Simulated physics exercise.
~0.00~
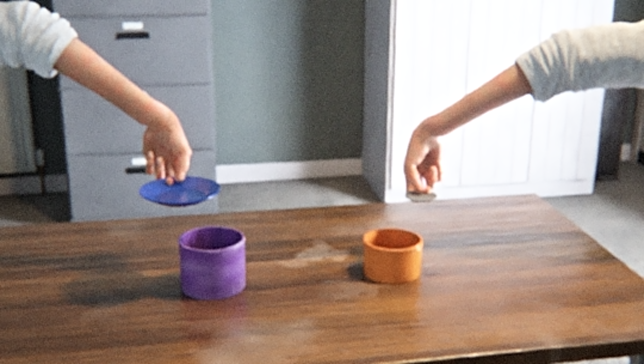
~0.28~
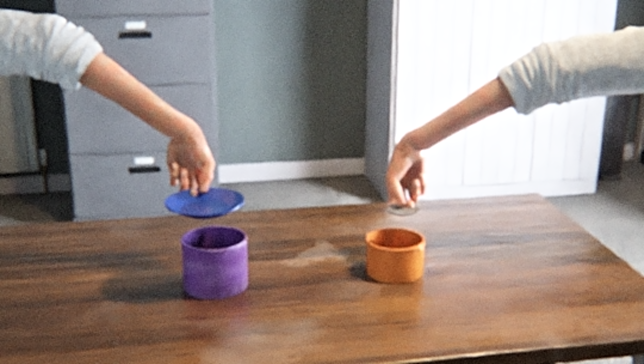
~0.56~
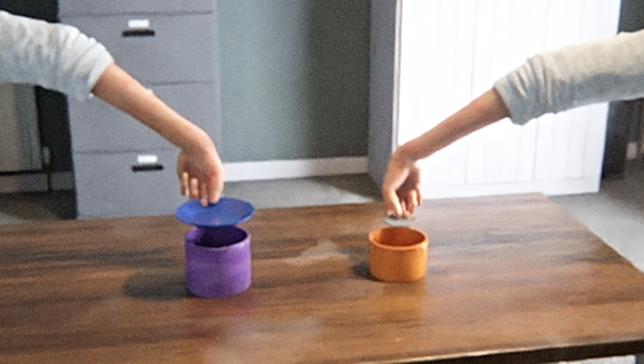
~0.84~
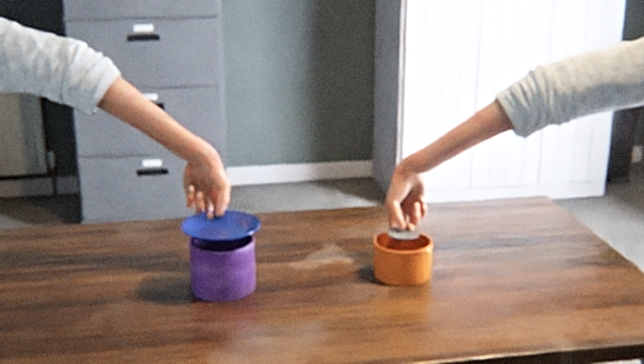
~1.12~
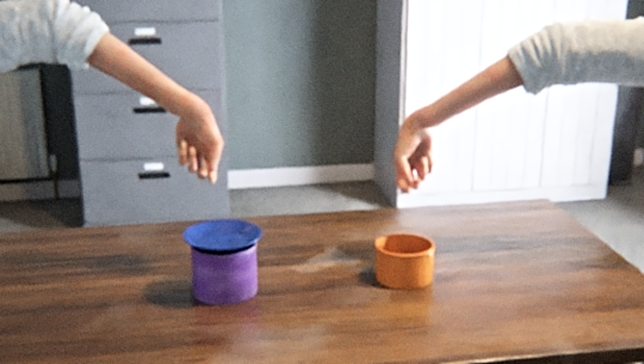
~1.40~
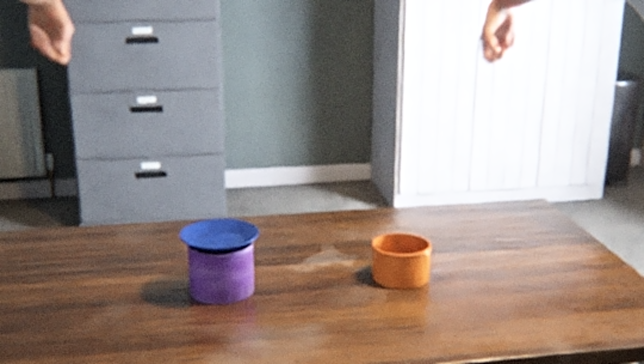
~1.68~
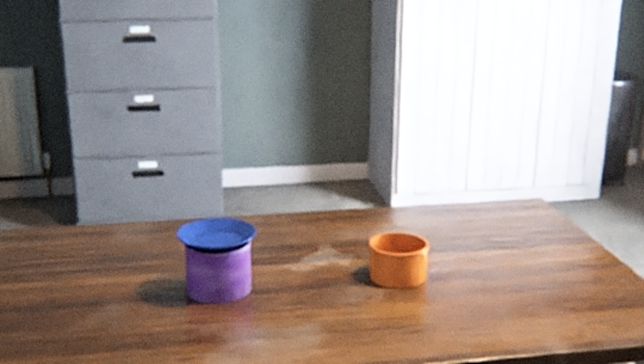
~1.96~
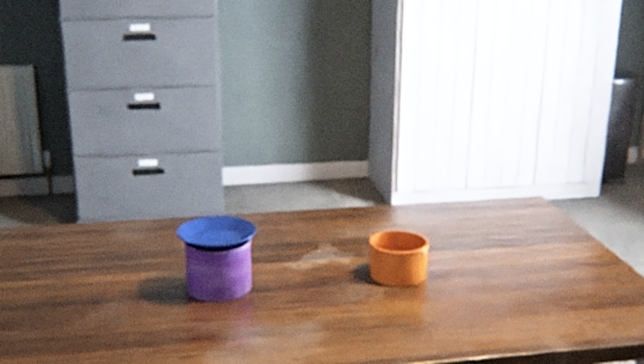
On a wooden table, hands lower a blue saucer onto a purple jar and a small grey plate into an orange one.
